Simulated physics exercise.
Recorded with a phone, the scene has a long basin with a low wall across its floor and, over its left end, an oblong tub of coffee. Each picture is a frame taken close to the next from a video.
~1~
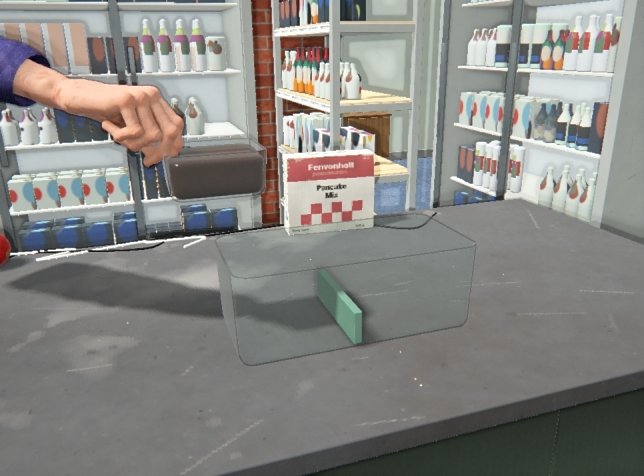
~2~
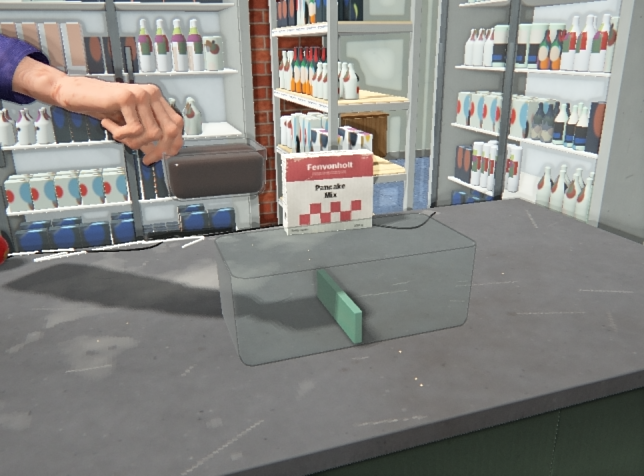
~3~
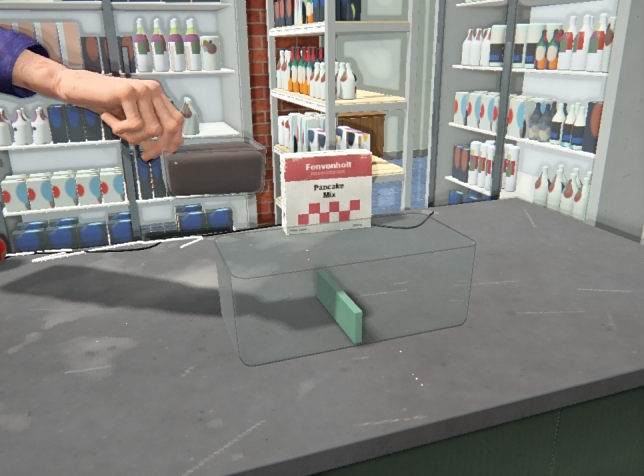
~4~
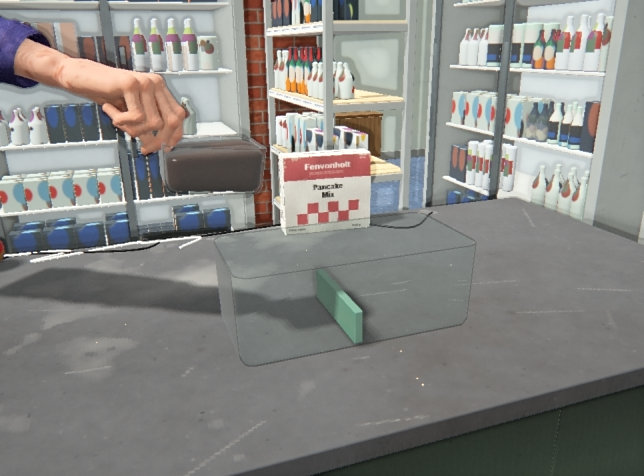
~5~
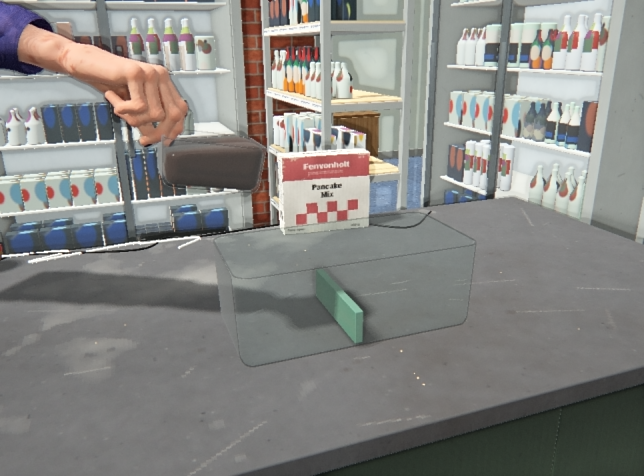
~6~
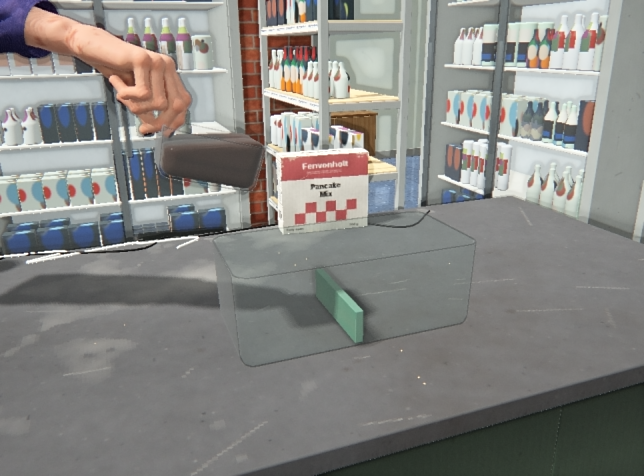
We see a hand holding a dark oblong tub above the left end of a clear long basin with a low green wall across its floor, then slowly tilting the tub slightly, its right end dipping.
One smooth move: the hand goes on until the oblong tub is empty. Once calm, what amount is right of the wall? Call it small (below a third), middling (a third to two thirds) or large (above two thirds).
Middling.
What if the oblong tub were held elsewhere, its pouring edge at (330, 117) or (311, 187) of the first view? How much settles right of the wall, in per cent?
It comes out at around 95 percent and then around 95 percent.
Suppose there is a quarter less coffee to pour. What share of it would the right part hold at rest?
35 %.
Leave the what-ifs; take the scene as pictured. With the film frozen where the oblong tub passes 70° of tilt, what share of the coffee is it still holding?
Some 35 in a hundred has yet to spill out.
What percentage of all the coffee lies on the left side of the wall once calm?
Near 45 %.
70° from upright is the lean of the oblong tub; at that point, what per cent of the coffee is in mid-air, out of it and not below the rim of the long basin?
Around 50 in a hundred.
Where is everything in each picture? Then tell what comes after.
Tilt 0°; pouring edge (258, 146); surface from (165, 157) to (256, 151); the long basin's rim runs from (223, 258) to (449, 229); the wall's top is at (338, 290), in the first frame.
Tilt 1°; pouring edge (258, 145); surface from (164, 156) to (256, 150), in the second frame.
Tilt 3°; pouring edge (258, 145); surface from (164, 155) to (255, 148), in the third frame.
Tilt 6°; pouring edge (258, 145); surface from (163, 151) to (255, 145), in the fourth frame.
Tilt 10°; pouring edge (258, 145); surface from (162, 147) to (255, 143), in the fifth frame.
Tilt 16°; pouring edge (257, 144); surface from (161, 142) to (256, 140); 1 per cent is over the edge, in the sixth frame.
A moment on, the tilt is 70° and 37 per cent is still to pour, 15 is left of the wall and 0 right of it.
Next, the tilt is 99° and 6 per cent is still to pour, 29 is left of the wall and 55 right of it.
Then the tilt is 101° and 0 per cent is still to pour, 43 is left of the wall and 54 right of it.
Later the tilt is 101° and 0 per cent is still to pour, 44 is left of the wall and 54 right of it.
At rest 44 per cent lies left of the wall, 54 right of it and 1 outside.
